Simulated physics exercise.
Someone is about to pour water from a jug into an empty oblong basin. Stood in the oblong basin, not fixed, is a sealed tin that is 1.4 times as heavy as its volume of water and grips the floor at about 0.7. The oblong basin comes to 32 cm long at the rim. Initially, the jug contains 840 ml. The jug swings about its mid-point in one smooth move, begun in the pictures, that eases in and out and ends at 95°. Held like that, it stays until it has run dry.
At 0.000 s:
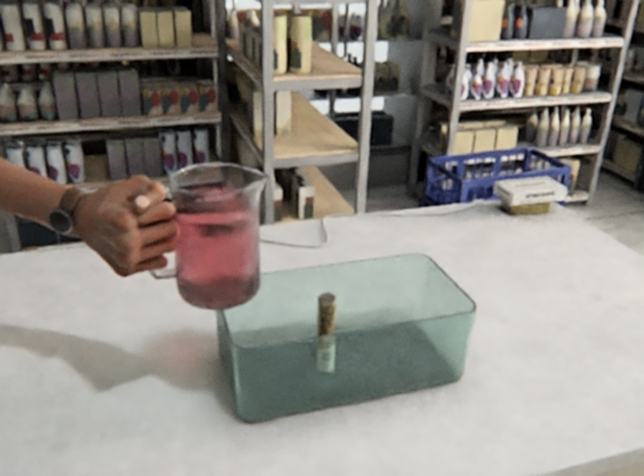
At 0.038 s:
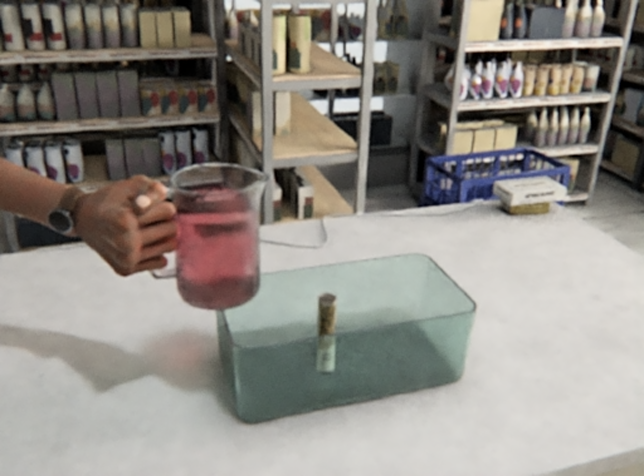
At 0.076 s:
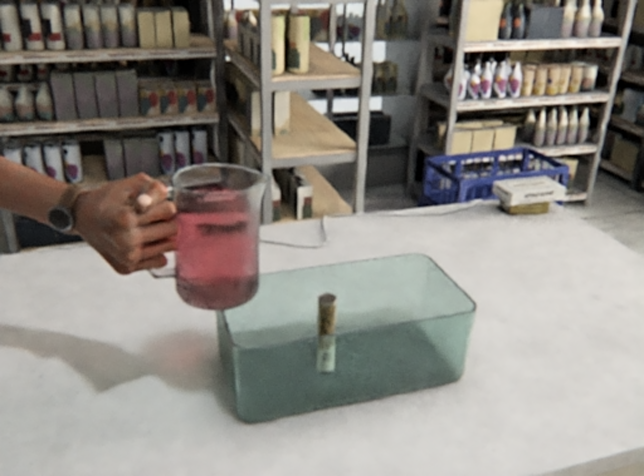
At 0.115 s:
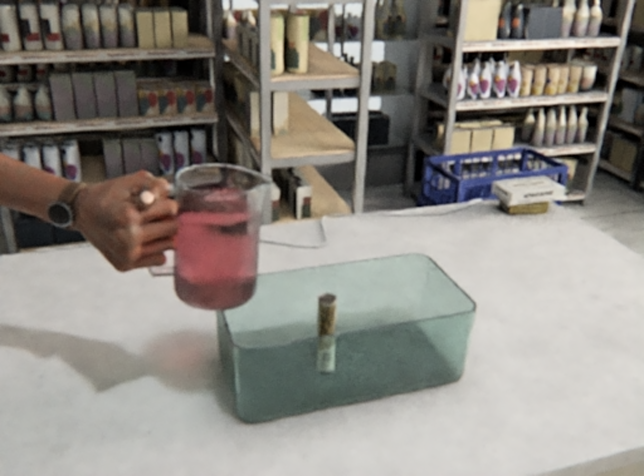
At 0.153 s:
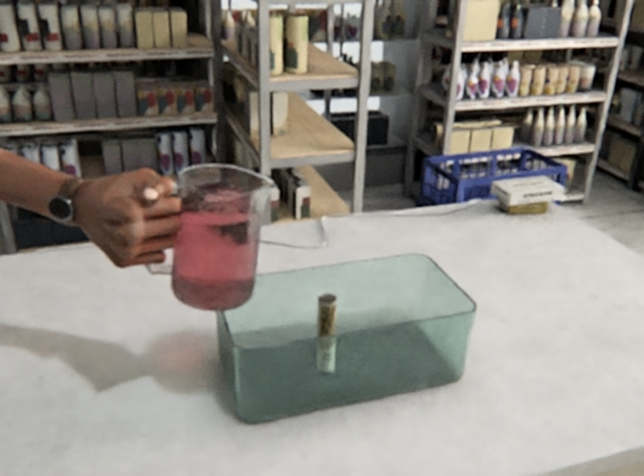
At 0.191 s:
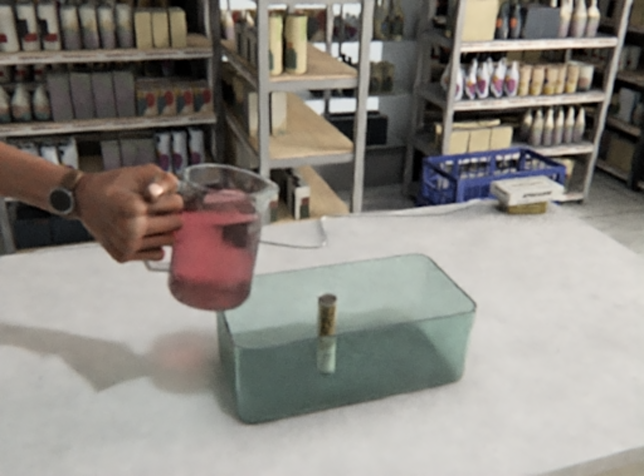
A hand wearing a dark watch holds a clear glass jug of pinkish-red liquid at the left, above a white-topped table seen from slightly above in a room lined with stocked shelves. An empty, see-through green oblong basin sits at the centre with a small upright tin in it, and a blue crate stands behind. The hand slowly tilts the jug slightly rightward while the camera stays still.
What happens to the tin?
It will come down.
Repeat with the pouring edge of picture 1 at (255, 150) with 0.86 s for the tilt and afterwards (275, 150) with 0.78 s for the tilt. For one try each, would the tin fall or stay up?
First it tips over; then it stays on its base.
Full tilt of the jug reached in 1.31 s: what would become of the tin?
Result: Tin tipped over.
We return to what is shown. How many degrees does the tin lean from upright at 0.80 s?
About 0 degrees from upright.
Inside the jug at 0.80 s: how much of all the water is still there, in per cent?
I'd say some 54 per cent remains.
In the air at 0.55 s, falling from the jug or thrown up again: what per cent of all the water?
Some 8 per cent, I reckon.
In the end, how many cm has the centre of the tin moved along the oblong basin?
In the end the tin's centre has shifted about 7.5 centimetres.
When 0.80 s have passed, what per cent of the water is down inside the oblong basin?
Value: Approx. 30 %.
Then, 0.55 s in, the tilt is 66° and 92 per cent is still to pour; the tin stands where it began.
Then, 0.80 s in, the tilt is 94° and 54 per cent is still to pour; the tin stands where it began.
Then, 1.08 s in, the tilt is 95° and 19 per cent is still to pour; the tin lies on its side.
Then, 1.37 s in, the tilt is 95° and 7 per cent is still to pour; the tin lies on its side.
Finally, the tin lies on its side.
